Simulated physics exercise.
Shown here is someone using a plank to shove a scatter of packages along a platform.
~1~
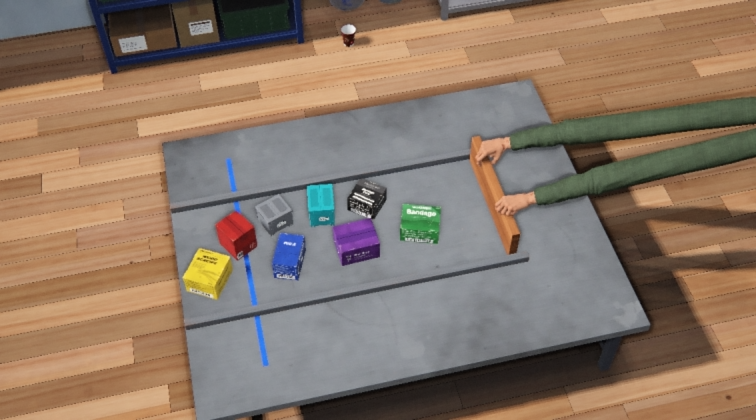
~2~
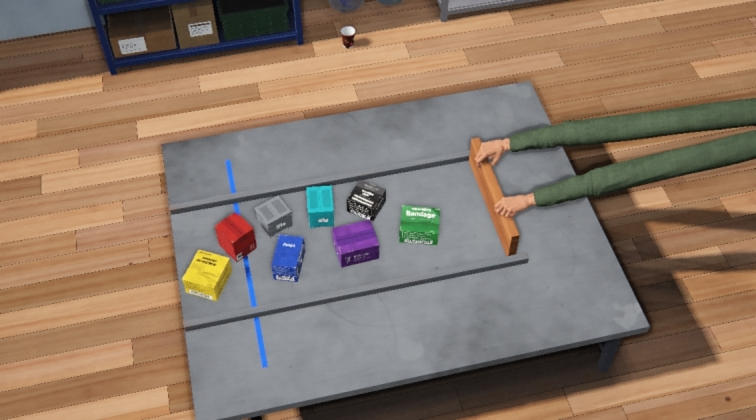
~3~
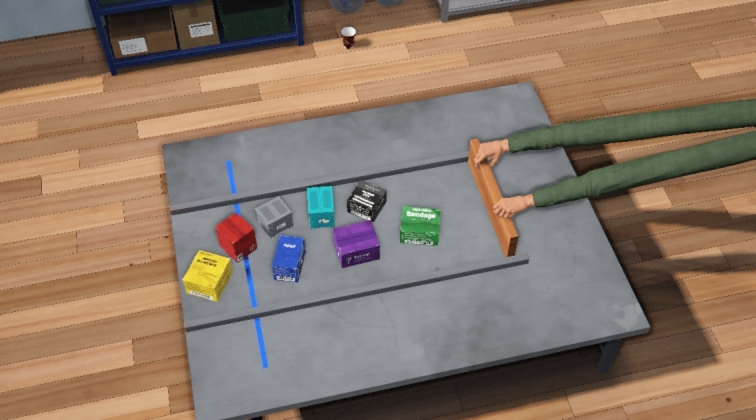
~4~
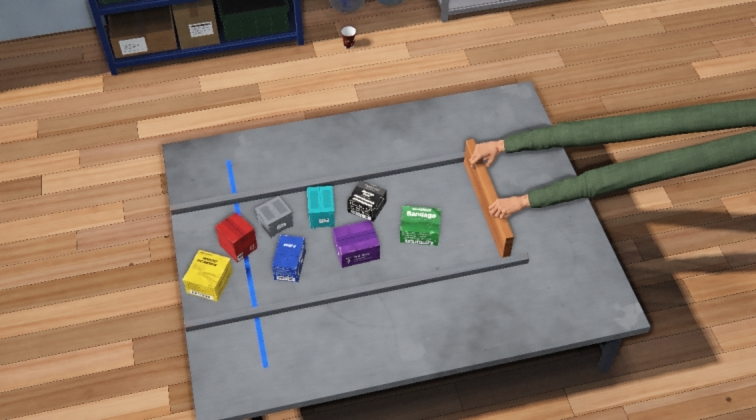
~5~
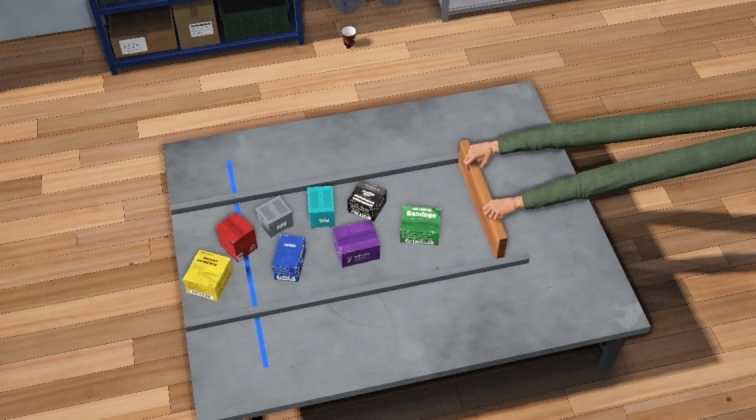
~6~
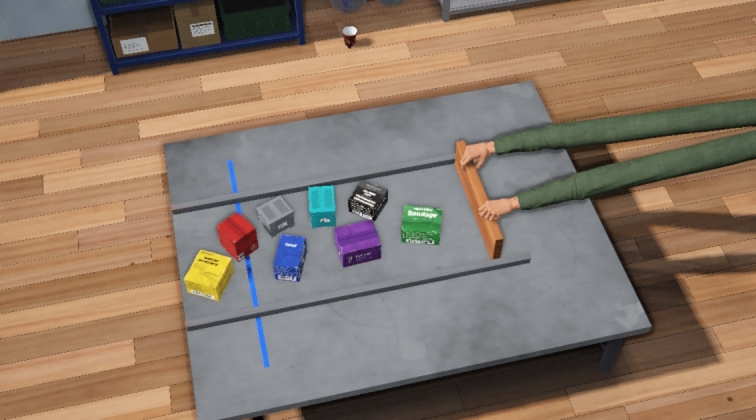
Person in green sleeves sliding a wooden plank slightly left across a grey table toward scattered coloured boxes, which stay still.
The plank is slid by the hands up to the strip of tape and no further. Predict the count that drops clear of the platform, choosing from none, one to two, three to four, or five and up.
Well, the ones that get knocked off number between three and four.
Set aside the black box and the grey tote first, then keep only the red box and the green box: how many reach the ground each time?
2, then 2.
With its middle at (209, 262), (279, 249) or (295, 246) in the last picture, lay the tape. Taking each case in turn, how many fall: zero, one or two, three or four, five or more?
Going through the places as listed, I'd say at least five, then 1 or 2, then just one or two.
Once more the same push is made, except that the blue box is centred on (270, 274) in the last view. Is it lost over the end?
It goes off the edge.
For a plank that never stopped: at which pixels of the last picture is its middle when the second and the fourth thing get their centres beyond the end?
(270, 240) and (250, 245).
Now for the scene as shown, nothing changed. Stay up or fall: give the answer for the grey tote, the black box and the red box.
Here's how it goes: The grey tote topples off, the black box keeps its spot, the red box topples off.
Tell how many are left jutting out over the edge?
Count of overhanging things: 1.
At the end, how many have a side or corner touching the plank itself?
It adds up to 2.
Soon after, none off yet; yellow box at rest near (210, 275); red box at rest near (238, 237); grey tote at rest near (276, 217).
Then, none off yet; yellow box moved a little near (201, 278); red box moved a little near (225, 238); grey tote moved about its own width near (248, 220).
At rest, the number that fall off is three or four; fallen, blue box, grey tote, red box and yellow box.
